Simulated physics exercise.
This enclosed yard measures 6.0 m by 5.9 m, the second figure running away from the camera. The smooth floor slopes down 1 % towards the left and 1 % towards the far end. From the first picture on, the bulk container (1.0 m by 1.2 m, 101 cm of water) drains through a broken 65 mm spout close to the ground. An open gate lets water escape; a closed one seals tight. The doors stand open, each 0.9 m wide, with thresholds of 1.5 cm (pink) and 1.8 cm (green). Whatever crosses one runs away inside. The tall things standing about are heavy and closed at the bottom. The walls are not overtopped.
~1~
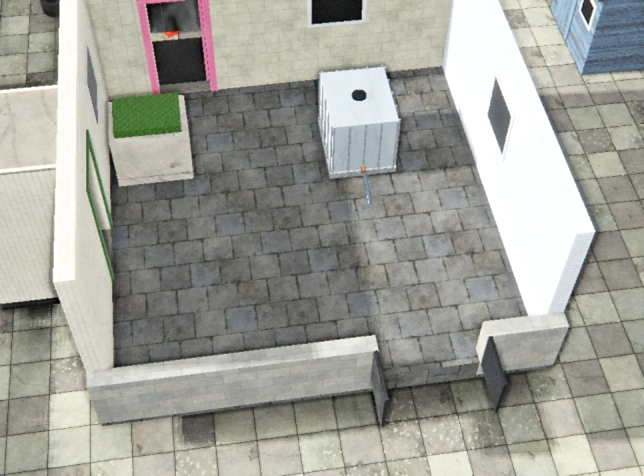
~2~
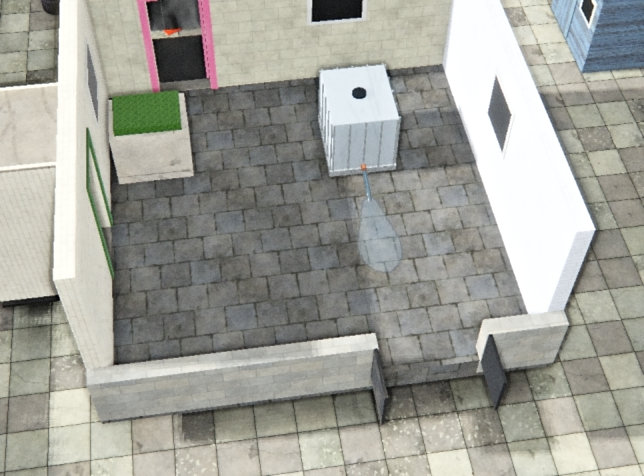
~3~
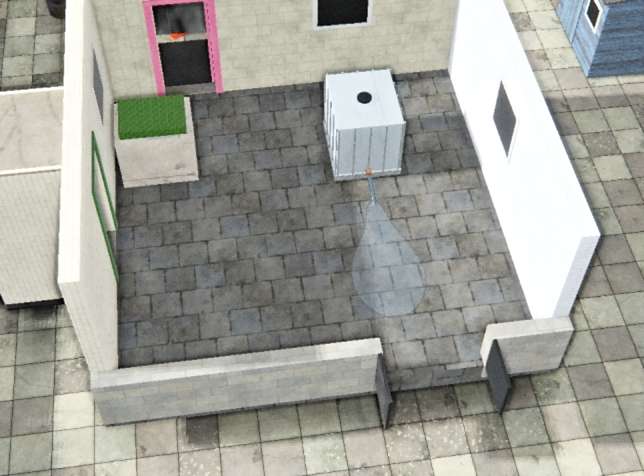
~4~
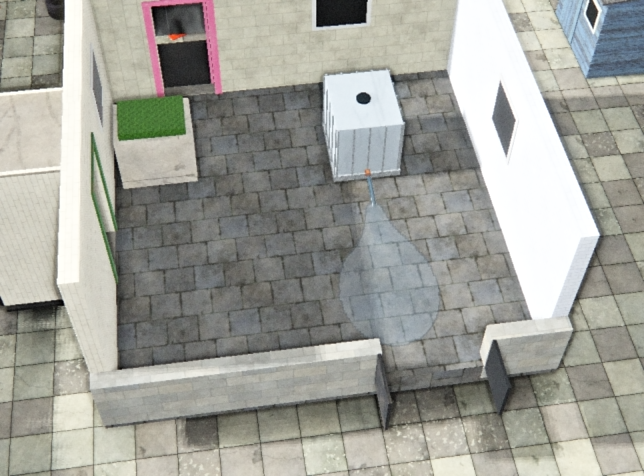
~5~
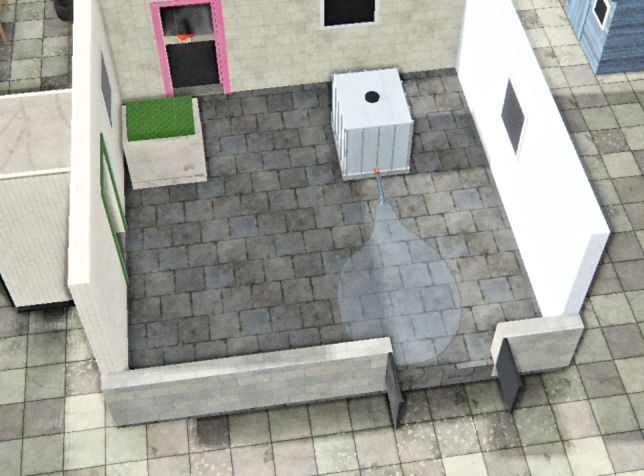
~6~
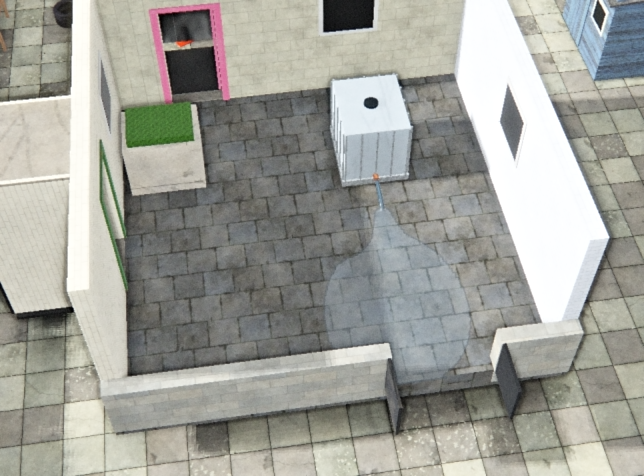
A walled yard paved in dark grey stone is seen from high above, with a gap and open dark doors in its low front wall. A white bulk container with a black cap stands near the back, right of a pale planter topped with green and a pink-framed opening. Water jets from the container's front and spreads forward in a widening, pale teardrop-shaped sheet, while the camera shifts slightly.
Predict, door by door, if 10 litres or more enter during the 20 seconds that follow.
Within that time: At the pink door it keeps below the limit; at the green door it stays under the limit.
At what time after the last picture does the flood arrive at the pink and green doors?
Arrival: Pink not within the 20 s, green 11.5 s.
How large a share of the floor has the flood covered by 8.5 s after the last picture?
About 30 per cent.
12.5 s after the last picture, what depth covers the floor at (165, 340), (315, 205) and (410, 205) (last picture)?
In that order: 0.6, 0.0 and 0.6 cm.
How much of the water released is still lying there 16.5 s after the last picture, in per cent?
Roughly 72 in a hundred.
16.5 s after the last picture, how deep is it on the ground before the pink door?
Some 0.0 cm.
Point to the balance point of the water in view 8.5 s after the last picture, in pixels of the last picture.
Around (347, 305).
Then, 1.5 s after the last picture water covers 15 % of the floor and is deepest (2 cm) near (388, 219); pink door not reached, green door not reached.
Then, 4.5 s after the last picture water covers 20 % of the floor and is deepest (2 cm) near (388, 219); pink door not reached, green door not reached.
Then, 8.5 s after the last picture water covers 30 % of the floor and is deepest (2 cm) near (388, 219); pink door not reached, green door not reached.
Then, 12.5 s after the last picture water covers 40 % of the floor and is deepest (2 cm) near (388, 219); pink door not reached, green door 1.1 cm at the sill, 0 L in.
Then, 16.5 s after the last picture water covers 45 % of the floor and is deepest (3 cm) near (125, 208); pink door not reached, green door 1.5 cm at the sill, 0 L in.
